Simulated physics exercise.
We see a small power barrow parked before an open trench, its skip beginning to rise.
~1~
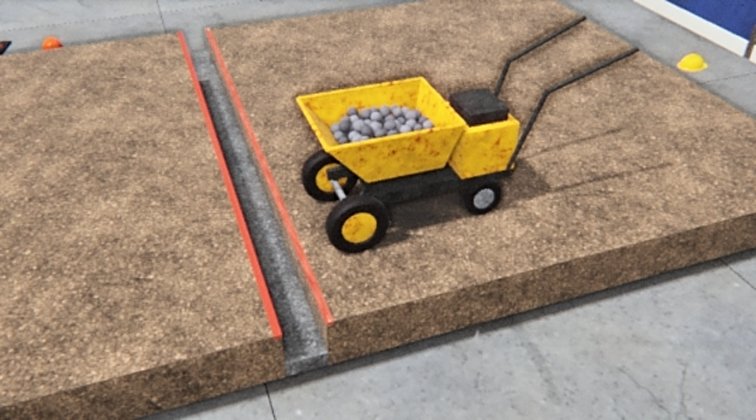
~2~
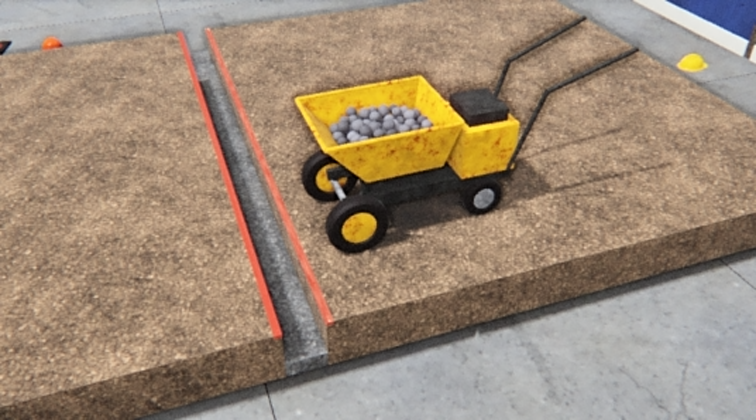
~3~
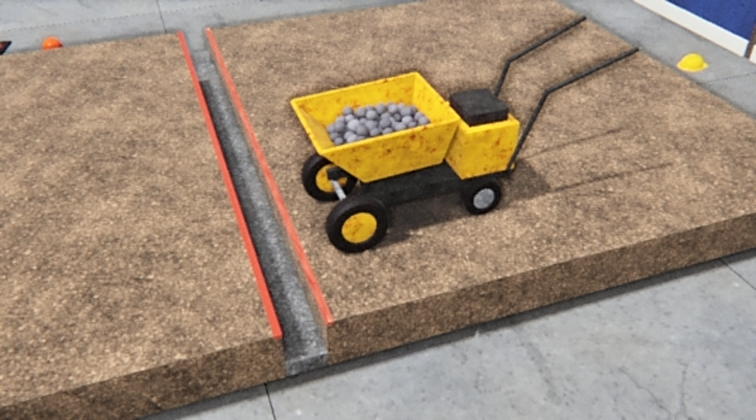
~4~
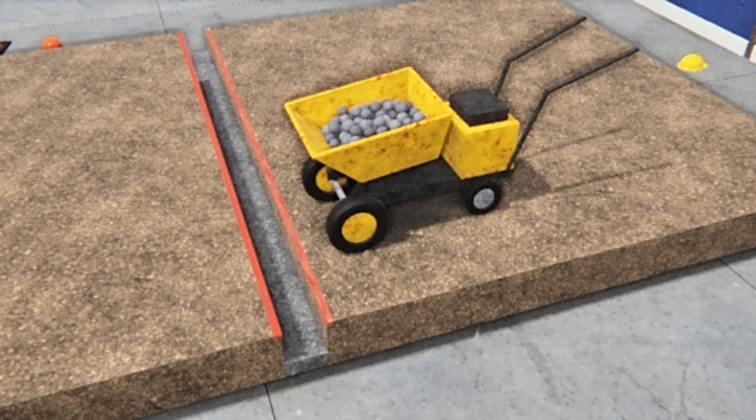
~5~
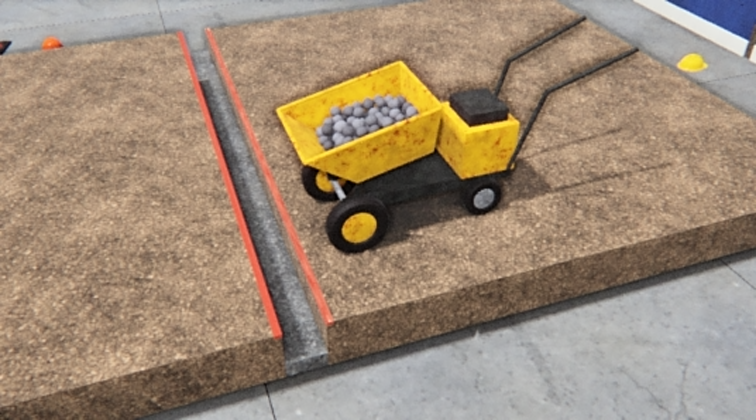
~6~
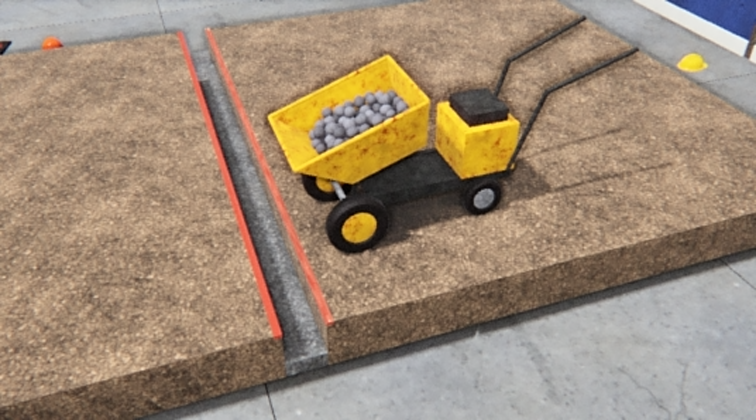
To begin with, a small yellow power barrow loaded with round grey cobbles stands on brown ground beside a narrow, red-edged trench, its skip level. The skip then tilts gradually toward the trench on the left, its rear lifting away from the body while the wheels stay still and the cobbles remain heaped inside.
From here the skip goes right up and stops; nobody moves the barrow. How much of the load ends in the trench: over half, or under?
The trench takes less than half.
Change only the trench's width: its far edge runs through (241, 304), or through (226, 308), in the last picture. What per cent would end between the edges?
About 50 and 90 per cent.
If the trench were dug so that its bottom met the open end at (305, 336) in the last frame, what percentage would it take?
It comes to 0 per cent or so.
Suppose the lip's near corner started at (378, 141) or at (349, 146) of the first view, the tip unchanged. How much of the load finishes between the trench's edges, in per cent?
First some 100, then 50 per cent.
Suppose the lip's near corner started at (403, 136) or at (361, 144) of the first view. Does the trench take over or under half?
One: Most of it. Two: More than half.
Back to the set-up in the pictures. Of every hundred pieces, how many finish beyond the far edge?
Close to 85 per cent.
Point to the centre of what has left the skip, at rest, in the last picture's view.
Roughly at (199, 251).
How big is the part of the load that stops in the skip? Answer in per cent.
About 15 per cent.
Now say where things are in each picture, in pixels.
In the first frame, lip of the skip near (328, 150), level; top of the load near (376, 129), round cobbles; first edge of the trench near (315, 286); far edge near (266, 298), the trench under half as wide as the skip, and about as deep as wide.
In the second frame, lip of the skip near (326, 151), level; top of the load near (375, 128).
In the third frame, lip of the skip near (321, 153), tipped barely; top of the load near (391, 123).
In the fourth frame, lip of the skip near (314, 157), tipped a little; top of the load near (390, 126).
In the fifth frame, lip of the skip near (305, 163), tipped a little; top of the load near (382, 123).
In the sixth frame, lip of the skip near (296, 170), tipped clearly; top of the load near (386, 111); first edge of the trench near (315, 286); far edge near (266, 298).
Shortly afterwards, skip tipped steeply; the whole lot in the skip.
Next, skip tipped right over; near half in the skip; near a third beyond it; only a few falling.
Some moments later, skip tipped right over; a little in the skip; the bulk beyond it.
In the end, skip tipped right over; a little in the skip; none at all in or heaped over the trench; the bulk beyond it.
